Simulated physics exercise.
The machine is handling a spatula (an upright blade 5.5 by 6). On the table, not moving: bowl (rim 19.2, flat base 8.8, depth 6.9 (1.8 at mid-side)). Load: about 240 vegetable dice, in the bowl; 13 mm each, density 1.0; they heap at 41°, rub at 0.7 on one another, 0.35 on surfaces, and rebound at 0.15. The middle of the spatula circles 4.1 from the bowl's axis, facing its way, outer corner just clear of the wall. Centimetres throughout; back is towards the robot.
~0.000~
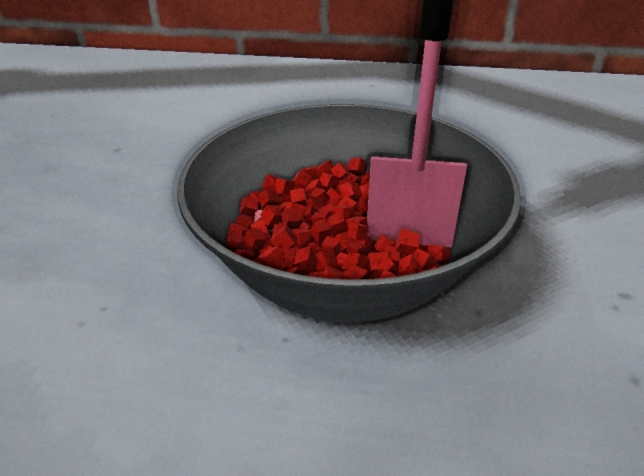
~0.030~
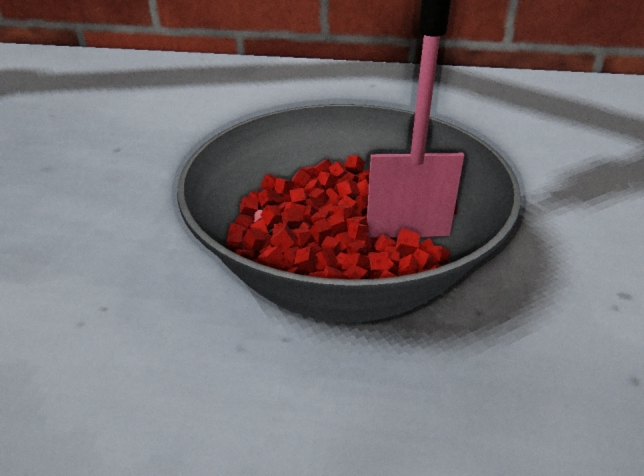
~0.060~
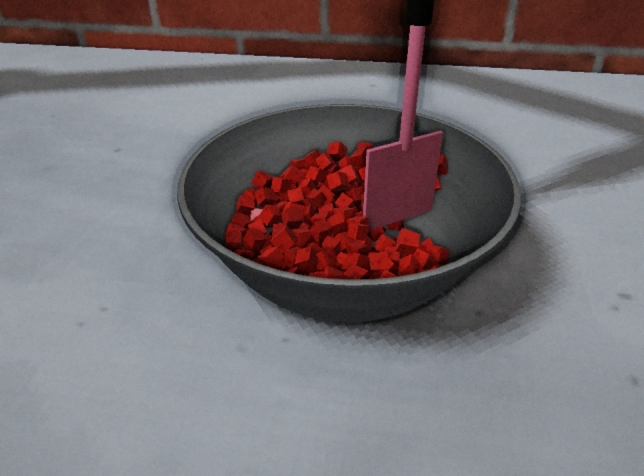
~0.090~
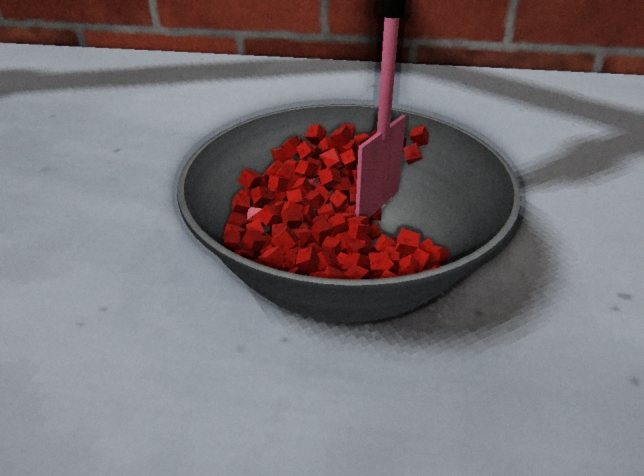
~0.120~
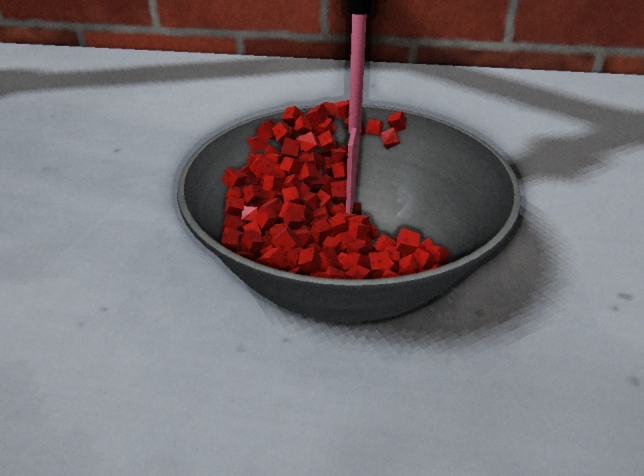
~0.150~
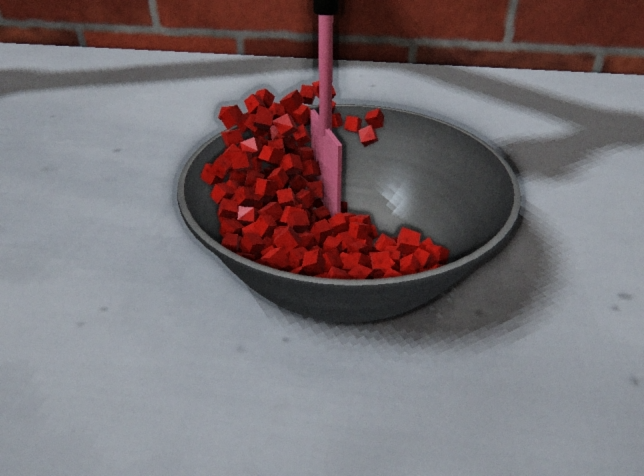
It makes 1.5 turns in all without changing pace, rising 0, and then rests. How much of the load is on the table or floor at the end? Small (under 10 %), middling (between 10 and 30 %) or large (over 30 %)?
A large share, over 30 %, ends on the table or floor.
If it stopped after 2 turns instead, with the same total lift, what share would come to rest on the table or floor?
It would be near 50 per cent.
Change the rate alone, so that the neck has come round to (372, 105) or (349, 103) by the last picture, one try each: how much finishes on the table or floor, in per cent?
Some 20 and 35 per cent.
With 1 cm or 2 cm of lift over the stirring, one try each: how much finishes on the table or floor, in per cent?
Some 45 and 35 per cent.
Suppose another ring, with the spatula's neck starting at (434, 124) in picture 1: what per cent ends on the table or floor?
Some 45 per cent.
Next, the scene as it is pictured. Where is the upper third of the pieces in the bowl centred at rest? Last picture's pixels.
Near (287, 271).
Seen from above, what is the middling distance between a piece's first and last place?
Some 11 cm.
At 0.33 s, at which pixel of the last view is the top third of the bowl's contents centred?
Around (410, 245).
By 0.33 s, 279° round, highest piece 10 above the table; 191 in the bowl, 19 on the table or floor, 30 in flight or on the tool.
By 0.51 s, 81° round, highest piece 9 above the table; 154 in the bowl, 69 on the table or floor, 17 in flight or on the tool.
By 0.80 s, 180° round, highest piece 8 above the table; 131 in the bowl, 109 on the table or floor.
By 1.50 s, 180° round, highest piece 6 above the table; 131 in the bowl, 109 on the table or floor.
Final count, 131 in the bowl, 109 on the table or floor. That is 45 % on the table or floor.
